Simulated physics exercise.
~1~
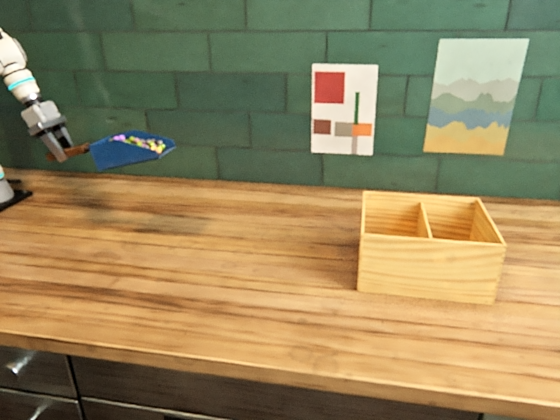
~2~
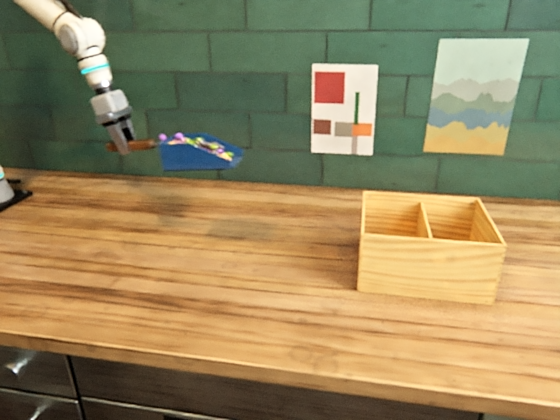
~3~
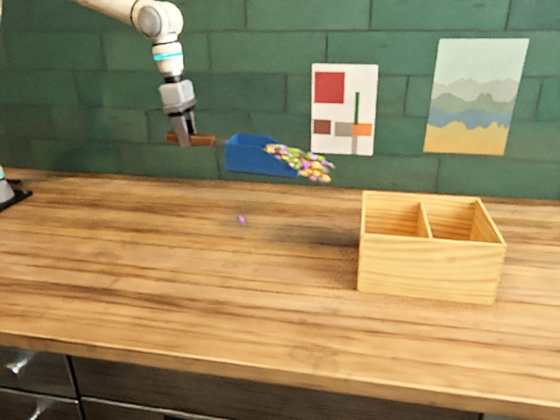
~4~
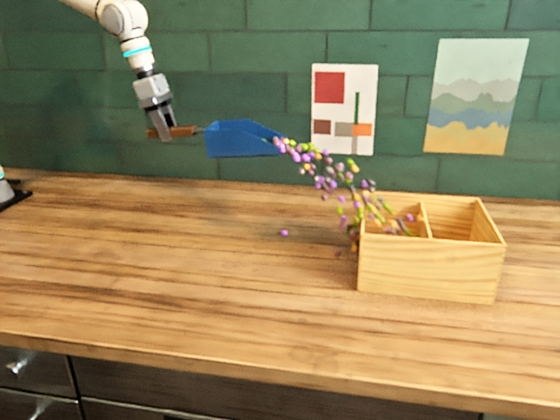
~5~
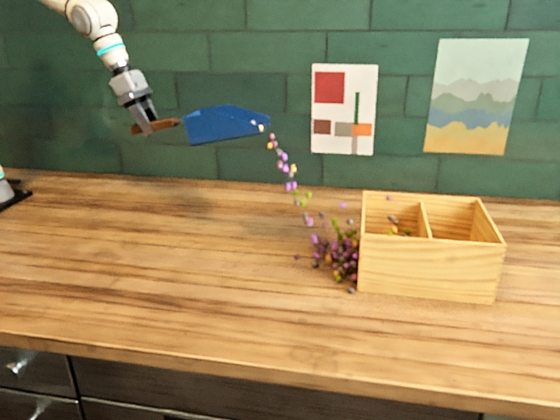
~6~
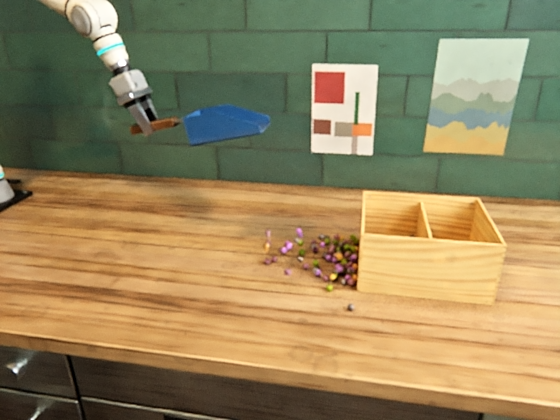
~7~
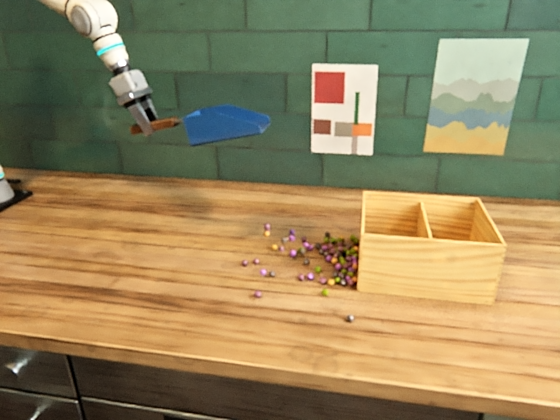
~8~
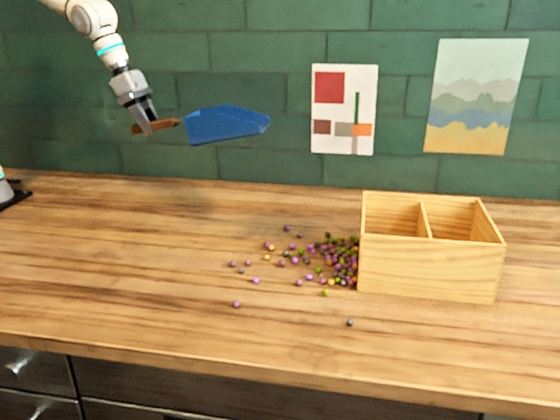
Robot arm swinging a blue scoop right and flinging small colourful balls toward a wooden box, many ending scattered on the counter beside it.
